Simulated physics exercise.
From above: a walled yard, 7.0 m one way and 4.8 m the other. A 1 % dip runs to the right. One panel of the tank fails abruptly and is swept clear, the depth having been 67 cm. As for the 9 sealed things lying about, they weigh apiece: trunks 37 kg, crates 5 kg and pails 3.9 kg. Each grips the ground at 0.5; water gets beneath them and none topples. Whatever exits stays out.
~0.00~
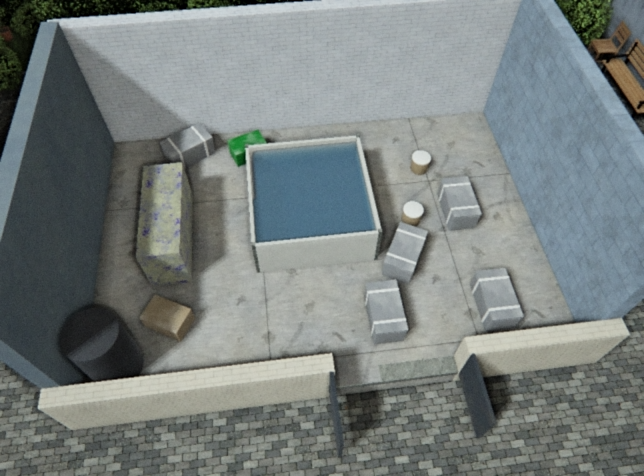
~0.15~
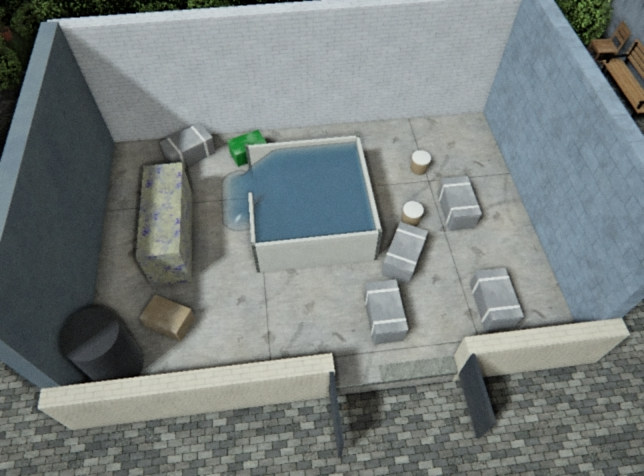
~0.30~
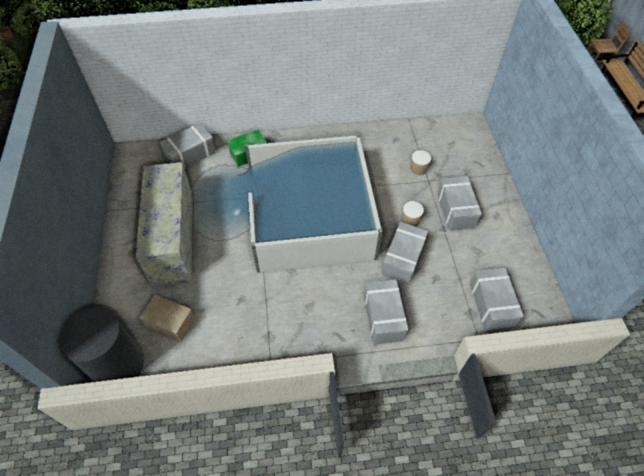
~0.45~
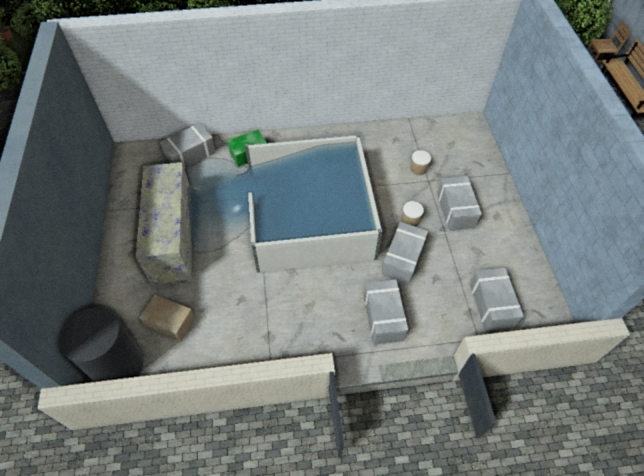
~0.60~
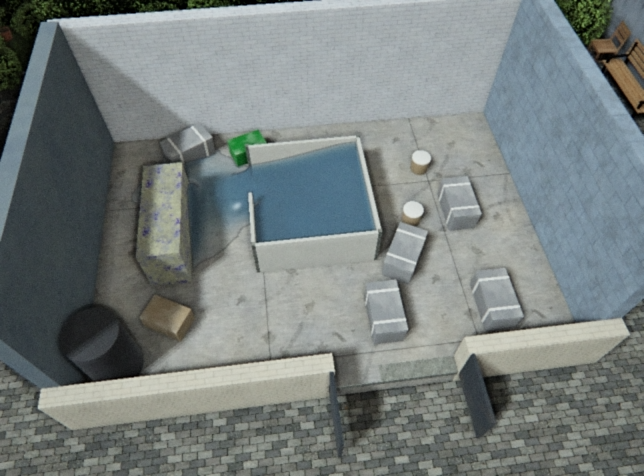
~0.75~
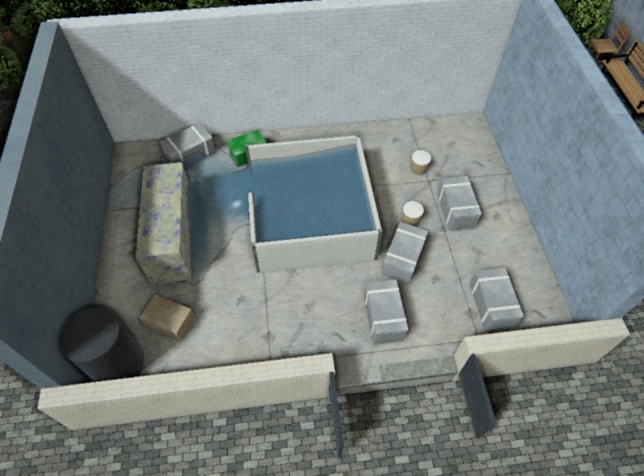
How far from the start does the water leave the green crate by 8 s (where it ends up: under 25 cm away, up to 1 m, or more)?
Result: A long way off.
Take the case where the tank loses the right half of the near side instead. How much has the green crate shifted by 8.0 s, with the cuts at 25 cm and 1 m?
The green crate remains where it was.
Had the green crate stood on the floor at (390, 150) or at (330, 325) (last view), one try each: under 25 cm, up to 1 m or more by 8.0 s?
In turn: It gets carried off; it is nudged along.
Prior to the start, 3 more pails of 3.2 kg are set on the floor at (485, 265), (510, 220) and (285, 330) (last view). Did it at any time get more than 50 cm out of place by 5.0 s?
Going one by one: Not far enough, not far enough, too far.
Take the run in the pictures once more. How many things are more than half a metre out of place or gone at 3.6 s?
I make it 2 by then.
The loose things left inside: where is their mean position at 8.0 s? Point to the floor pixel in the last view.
About (428, 239).
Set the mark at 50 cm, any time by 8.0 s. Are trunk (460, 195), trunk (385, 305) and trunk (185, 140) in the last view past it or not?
Results in listed order: Falls short / exceeds / exceeds.
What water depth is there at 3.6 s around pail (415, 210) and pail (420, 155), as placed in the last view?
About 0 and 0 cm.
After 1.6 s the green crate is near (248, 140), 0.1 m from its start, aground; 0 of 9 are out; 0 afloat.
After 3.6 s the green crate is near (319, 144), 1.3 m from its start, afloat; 0 of 9 are out; 2 afloat.
After 5.6 s the green crate is near (490, 144), 4.3 m from its start, aground; 0 of 9 are out; 1 afloat.
After 8.0 s the green crate is near (502, 227), 4.5 m from its start, afloat; 0 of 9 are out; 2 afloat.
